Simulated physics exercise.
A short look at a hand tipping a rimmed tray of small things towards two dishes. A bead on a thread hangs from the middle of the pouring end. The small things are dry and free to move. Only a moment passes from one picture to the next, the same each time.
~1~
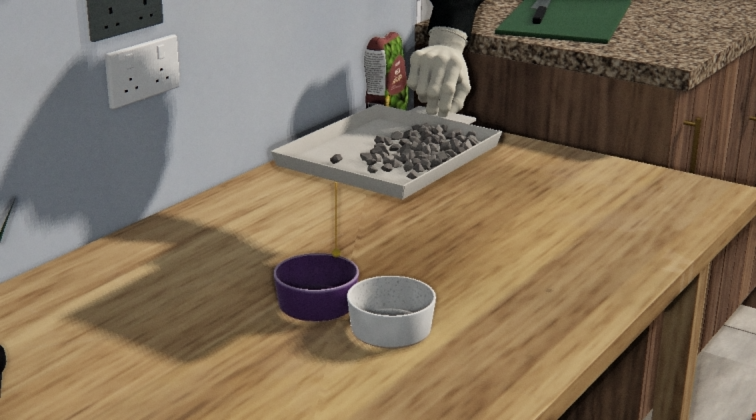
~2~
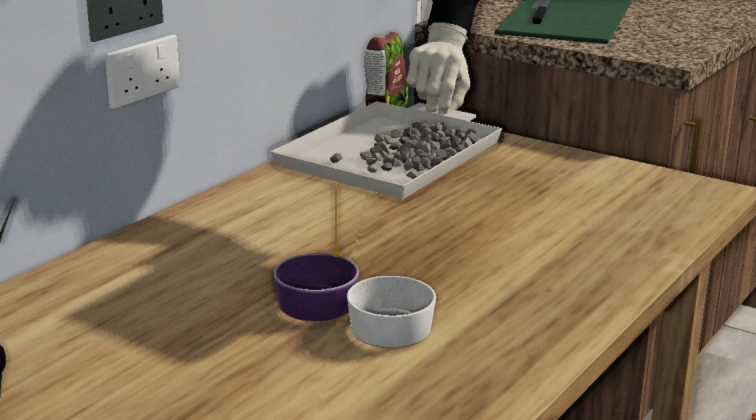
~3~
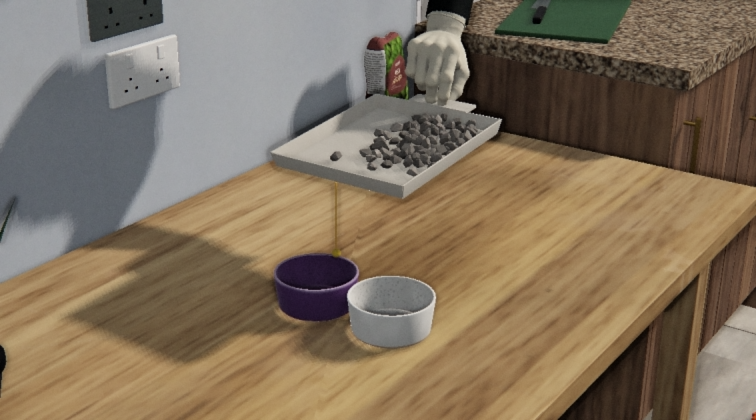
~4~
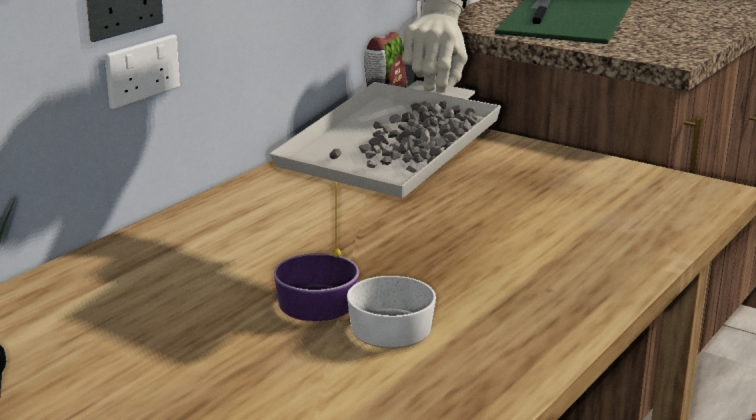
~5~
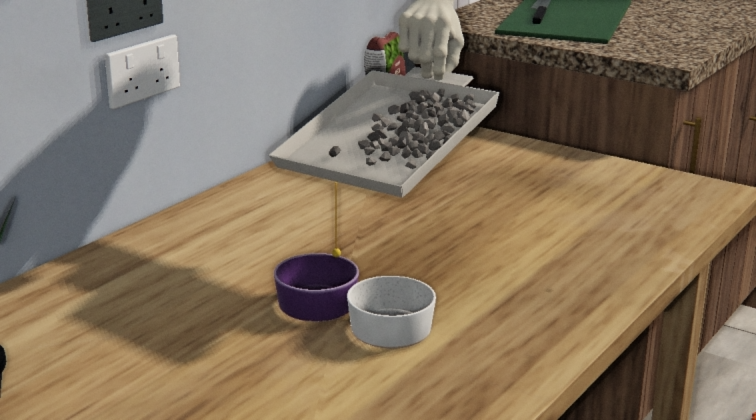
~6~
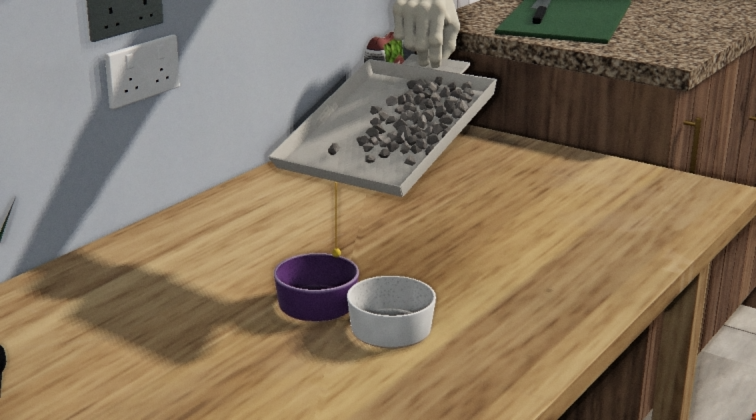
On a wooden kitchen counter, a gloved hand raising the far end of a tray of dark gravel near purple and white dishes.
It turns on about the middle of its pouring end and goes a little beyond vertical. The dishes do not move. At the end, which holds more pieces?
It favours the left-hand dish.
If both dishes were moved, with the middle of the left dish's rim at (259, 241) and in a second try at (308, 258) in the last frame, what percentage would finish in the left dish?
Roughly 0 per cent, and 20 per cent.
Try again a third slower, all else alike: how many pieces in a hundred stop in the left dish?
Close to 50 per cent.
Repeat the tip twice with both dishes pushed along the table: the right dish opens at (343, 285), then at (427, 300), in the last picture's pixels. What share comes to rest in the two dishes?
First some 80, then 20 per cent.
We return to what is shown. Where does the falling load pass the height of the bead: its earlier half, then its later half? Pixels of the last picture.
The first part at (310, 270); the rest at (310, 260).
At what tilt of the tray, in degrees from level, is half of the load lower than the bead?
At about 100°.
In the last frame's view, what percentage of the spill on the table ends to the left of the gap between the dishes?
Some 90 per cent.
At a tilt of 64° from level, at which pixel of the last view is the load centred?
Around (338, 171).
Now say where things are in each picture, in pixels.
The first picture shows corners of the pouring end at (276, 151) and (403, 184), level; middle of the load at (421, 149), bits of gravel; left dish at (291, 301); right dish at (367, 327); bead on its thread at (336, 253).
The second picture shows corners of the pouring end at (276, 151) and (403, 183), level; middle of the load at (421, 147).
The third picture shows corners of the pouring end at (276, 152) and (402, 183), tipped barely, level across its low end; middle of the load at (421, 142).
The fourth picture shows corners of the pouring end at (275, 153) and (401, 183), tipped a little, level across its low end; middle of the load at (420, 134).
The fifth picture shows corners of the pouring end at (274, 154) and (400, 183), tipped a little, level across its low end; middle of the load at (419, 125).
The sixth picture shows corners of the pouring end at (273, 155) and (399, 183), tipped clearly, level across its low end; middle of the load at (417, 118); left dish at (291, 301); right dish at (367, 327).
Soon after the last picture, tray tipped steeply; most on the tray; a stray few outside both; about a quarter in the air.
A little later, tray tipped past a quarter turn; about a third on the tray; a small part in the right dish; about a quarter in the left dish; about a quarter outside both; a small part in the air.
Later still, tray tipped past a quarter turn; a small part in the right dish; about half in the left dish; about half outside both.
At rest, tray tipped past a quarter turn; a small part in the right dish; about half in the left dish; about half outside both.
